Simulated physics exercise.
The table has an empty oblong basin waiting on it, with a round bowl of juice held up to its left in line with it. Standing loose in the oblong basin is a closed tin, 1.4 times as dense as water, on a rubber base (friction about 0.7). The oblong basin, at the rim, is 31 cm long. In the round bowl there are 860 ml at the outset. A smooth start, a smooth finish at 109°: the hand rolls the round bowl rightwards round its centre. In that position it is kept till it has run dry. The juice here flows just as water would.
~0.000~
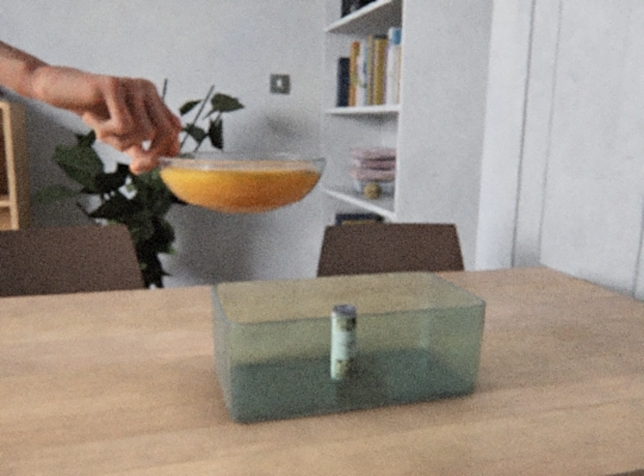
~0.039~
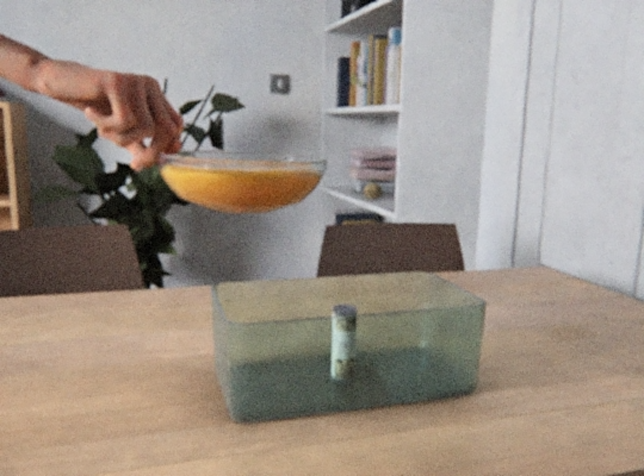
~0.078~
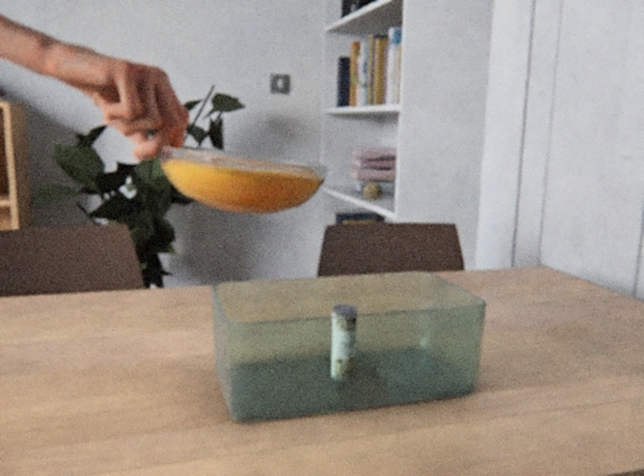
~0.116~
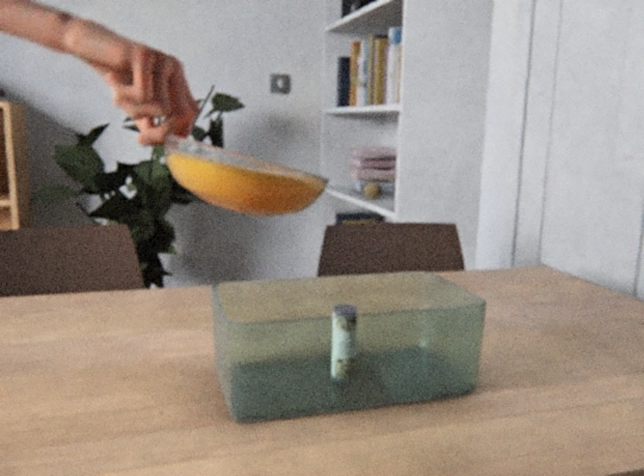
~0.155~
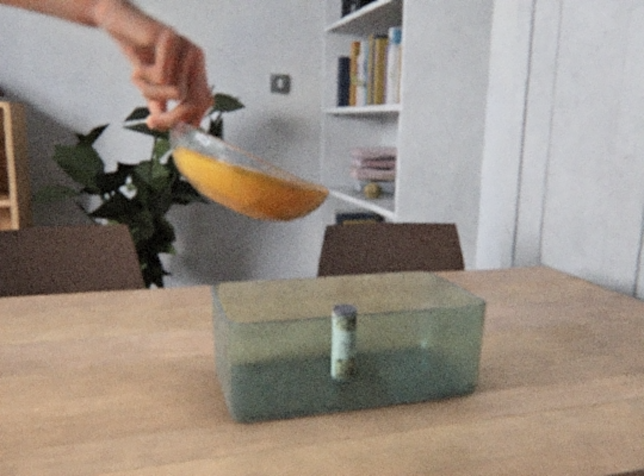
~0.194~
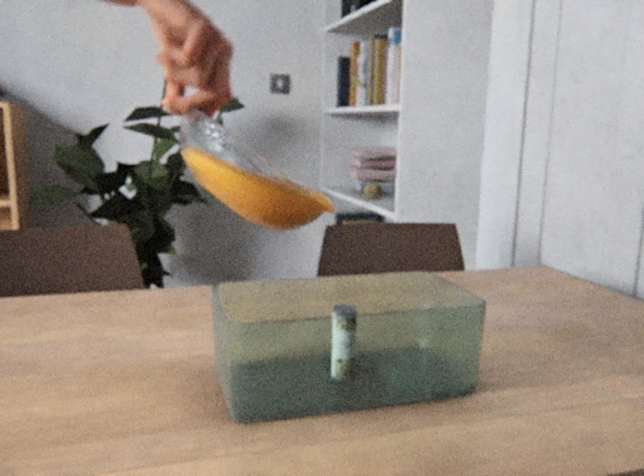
At the start, a hand holds a round glass bowl of orange juice level, above and left of a greenish see-through basin with a small upright tin inside. The hand rises and steadily tilts the bowl rightwards until it leans steeply, and the juice reaches the lowered right rim, a little passing over it.
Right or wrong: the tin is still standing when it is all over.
Wrong, it has gone over.
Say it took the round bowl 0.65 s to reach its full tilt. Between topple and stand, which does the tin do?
The tin stays on its base.
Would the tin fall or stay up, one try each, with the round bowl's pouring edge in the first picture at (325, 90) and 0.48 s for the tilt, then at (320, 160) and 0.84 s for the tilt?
Run one: It does not tip. Run two: It does not tip.
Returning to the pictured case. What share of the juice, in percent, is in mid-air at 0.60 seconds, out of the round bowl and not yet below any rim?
Around 9 per cent of the liquid is in flight.
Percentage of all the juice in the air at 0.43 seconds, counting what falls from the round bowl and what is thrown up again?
Around 12 in a hundred.
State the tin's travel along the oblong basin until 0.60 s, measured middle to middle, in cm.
Reading: Roughly 2 cm.
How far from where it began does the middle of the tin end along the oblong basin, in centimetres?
Shift of tin centre: Approx. 7.0 cm.
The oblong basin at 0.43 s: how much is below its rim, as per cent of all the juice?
About 88%.
By 0.43 s the tilt is 106° and 0 per cent is still to pour; the tin stands where it began.
By 0.60 s the tilt is 109° and 0 per cent is still to pour; the tin leans 14°.
By 0.78 s the tilt is 109° and 0 per cent is still to pour; the tin leans 37°.
By 0.98 s the tilt is 109° and 0 per cent is still to pour; the tin lies on its side.
At rest the tin lies on its side.
